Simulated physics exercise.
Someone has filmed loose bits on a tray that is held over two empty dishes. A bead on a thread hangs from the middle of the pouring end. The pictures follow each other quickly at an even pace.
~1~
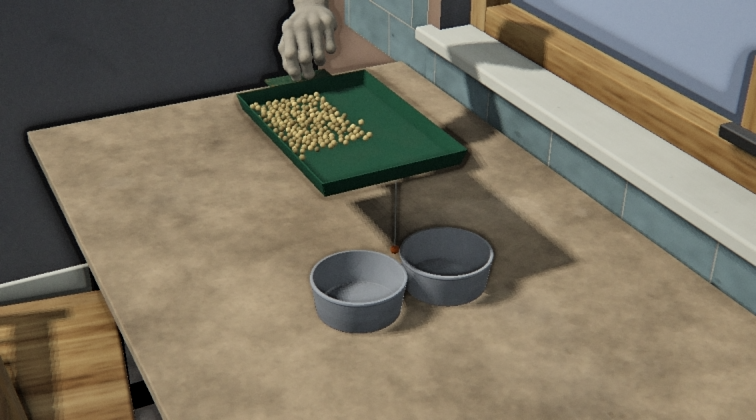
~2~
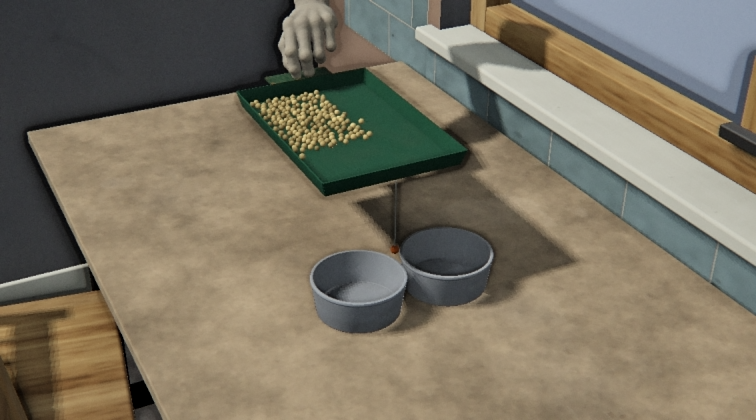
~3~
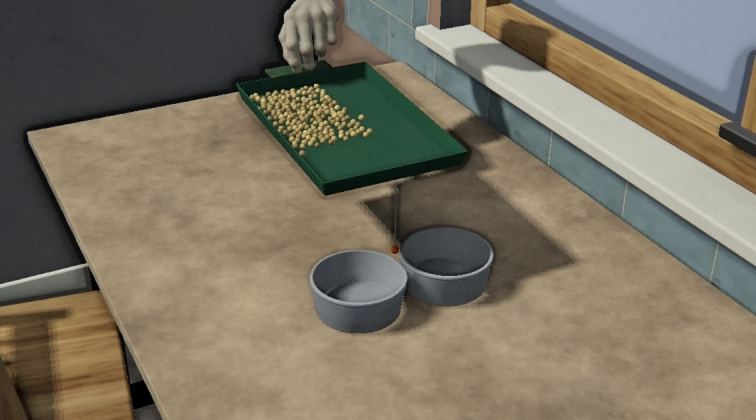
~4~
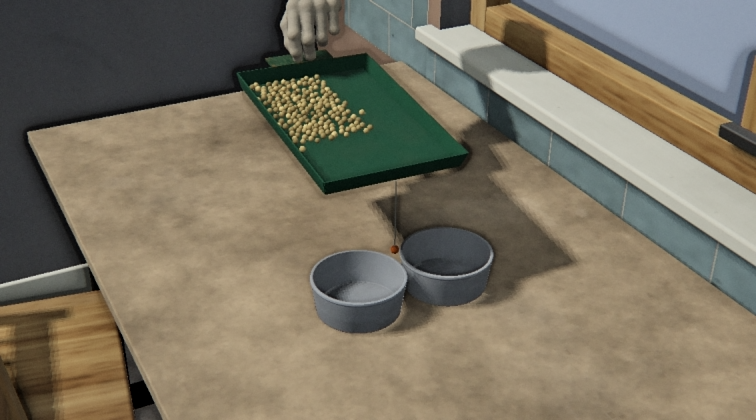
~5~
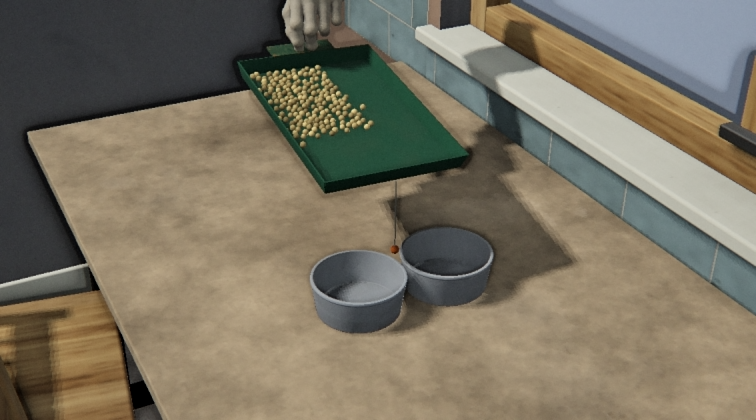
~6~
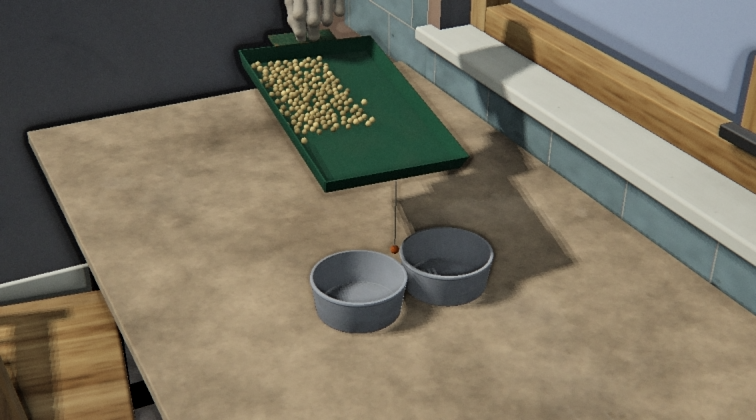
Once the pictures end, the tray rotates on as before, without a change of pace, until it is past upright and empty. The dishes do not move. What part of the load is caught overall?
They take more than half between them.
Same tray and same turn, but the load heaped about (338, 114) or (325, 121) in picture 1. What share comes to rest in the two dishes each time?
Roughly 90 per cent, and 80 per cent.
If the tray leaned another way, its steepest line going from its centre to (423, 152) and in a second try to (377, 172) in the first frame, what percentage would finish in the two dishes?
About 90 and 70 per cent.
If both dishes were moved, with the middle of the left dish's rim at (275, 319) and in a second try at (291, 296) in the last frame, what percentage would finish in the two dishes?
In turn 10 and 20 in a hundred.
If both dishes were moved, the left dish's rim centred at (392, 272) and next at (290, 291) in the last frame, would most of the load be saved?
In turn: More than half; under half.
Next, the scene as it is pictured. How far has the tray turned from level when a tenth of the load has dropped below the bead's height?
Near 60 degrees.
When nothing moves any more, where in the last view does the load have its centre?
At about (457, 284).
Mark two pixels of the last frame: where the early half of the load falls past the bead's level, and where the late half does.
Around (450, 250) and then (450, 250).
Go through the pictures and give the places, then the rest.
In the first picture, corners of the pouring end at (325, 180) and (461, 149), level; middle of the load at (307, 123), soya beans; left dish at (380, 314); right dish at (469, 287); bead on its thread at (395, 249).
In the second picture, corners of the pouring end at (325, 180) and (461, 149), level; middle of the load at (307, 121).
In the third picture, corners of the pouring end at (326, 180) and (462, 150), tipped barely, lowest at the right corner; middle of the load at (307, 116).
In the fourth picture, corners of the pouring end at (326, 179) and (462, 151), tipped a little, lowest at the right corner; middle of the load at (308, 109).
In the fifth picture, corners of the pouring end at (327, 179) and (463, 153), tipped a little, lowest at the right corner; middle of the load at (308, 102).
In the sixth picture, corners of the pouring end at (328, 178) and (463, 154), tipped a little, lowest at the right corner; middle of the load at (310, 95); left dish at (380, 314); right dish at (469, 287).
Soon, tray tipped steeply; most on the tray; a small part in the right dish; a stray few outside both; a stray few in the air.
A while on, tray tipped right over; about half on the tray; about a quarter in the right dish; a small part outside both; about a quarter in the air.
Towards the end, tray tipped past a quarter turn; a stray few in the left dish; most in the right dish; about a quarter outside both.
Finally, tray tipped past a quarter turn; a stray few in the left dish; most in the right dish; about a quarter outside both.
